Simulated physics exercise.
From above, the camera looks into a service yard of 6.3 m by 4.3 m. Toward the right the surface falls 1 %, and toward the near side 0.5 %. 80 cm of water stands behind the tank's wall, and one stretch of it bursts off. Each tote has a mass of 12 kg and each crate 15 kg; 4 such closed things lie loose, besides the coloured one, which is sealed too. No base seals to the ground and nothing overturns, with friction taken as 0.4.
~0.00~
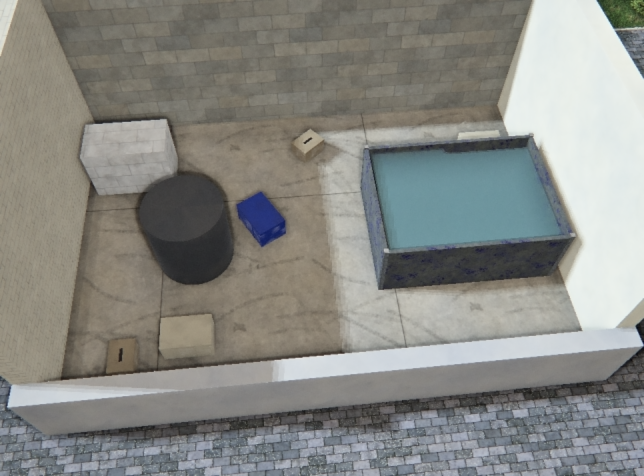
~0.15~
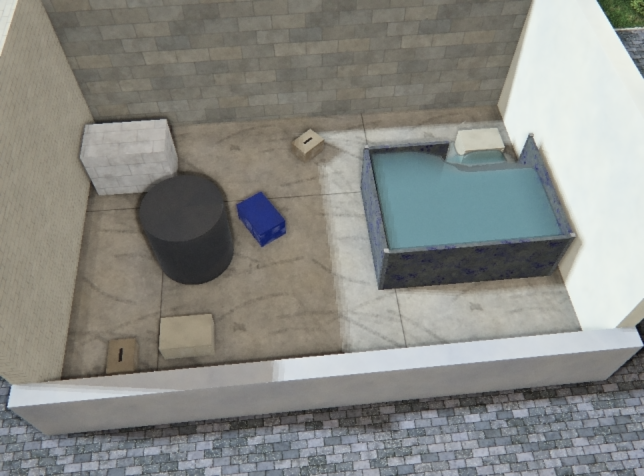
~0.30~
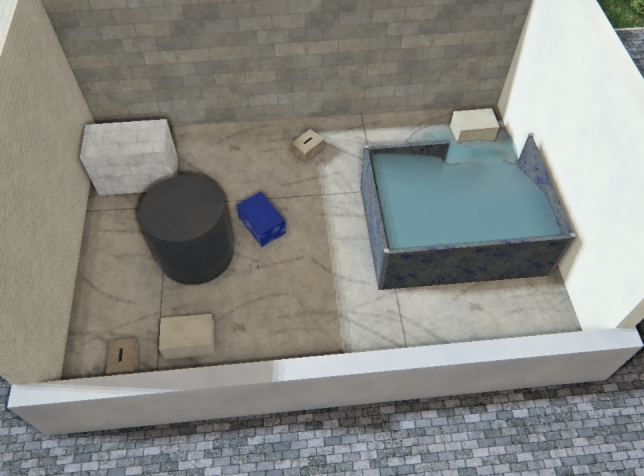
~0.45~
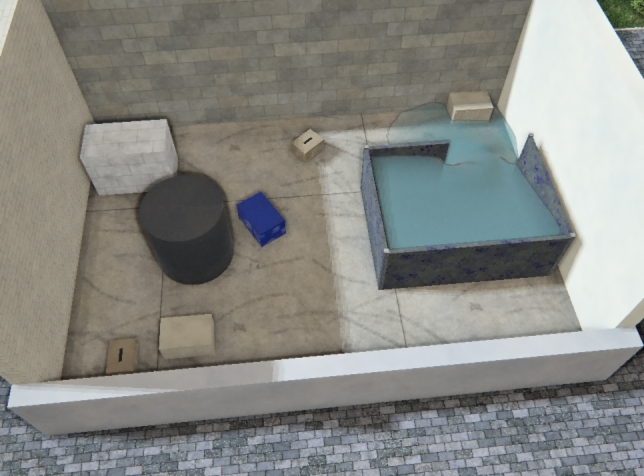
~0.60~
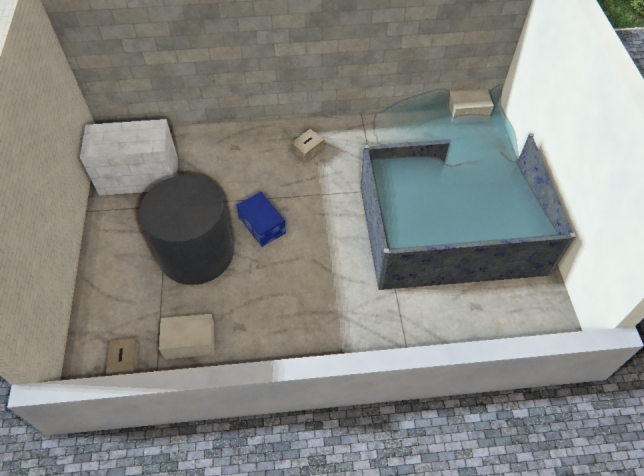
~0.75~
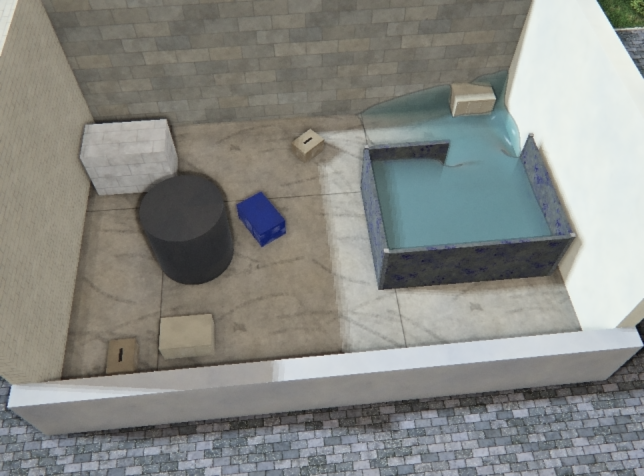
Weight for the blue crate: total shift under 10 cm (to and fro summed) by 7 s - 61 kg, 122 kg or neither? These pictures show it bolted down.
Outcome: Only heavier passes.
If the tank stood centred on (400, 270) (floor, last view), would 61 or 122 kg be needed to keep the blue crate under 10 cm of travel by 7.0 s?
So then the lighter weight suffices.
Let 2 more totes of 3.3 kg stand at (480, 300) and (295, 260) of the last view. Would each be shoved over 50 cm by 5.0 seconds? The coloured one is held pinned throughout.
Within it, beyond it.
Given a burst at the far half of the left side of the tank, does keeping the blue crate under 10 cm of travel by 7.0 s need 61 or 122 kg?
So both picks fail.
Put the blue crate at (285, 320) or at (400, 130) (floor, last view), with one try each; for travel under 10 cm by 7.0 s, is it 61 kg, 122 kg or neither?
Taking the two tries in order, even the light one works and both fall short.
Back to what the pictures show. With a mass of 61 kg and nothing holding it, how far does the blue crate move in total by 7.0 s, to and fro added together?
It covers about 30 cm altogether.
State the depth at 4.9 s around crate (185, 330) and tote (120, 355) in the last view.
Roughly 5 and 10 cm.
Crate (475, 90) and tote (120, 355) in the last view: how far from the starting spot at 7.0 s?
500 cm and 250 cm.
After 1.4 s the blue crate would be 0 cm from its start with 61 kg and 0 cm from its start with 122 kg; 0 cm of water round it then.
After 3.1 s the blue crate would be 25 cm from its start with 61 kg and 0 cm from its start with 122 kg; 9 cm of water round it then.
After 4.9 s the blue crate would be 25 cm from its start with 61 kg and 0 cm from its start with 122 kg; 9 cm of water round it then.
After 7.0 s the blue crate would be 25 cm from its start with 61 kg and 0 cm from its start with 122 kg; 11 cm of water round it then.
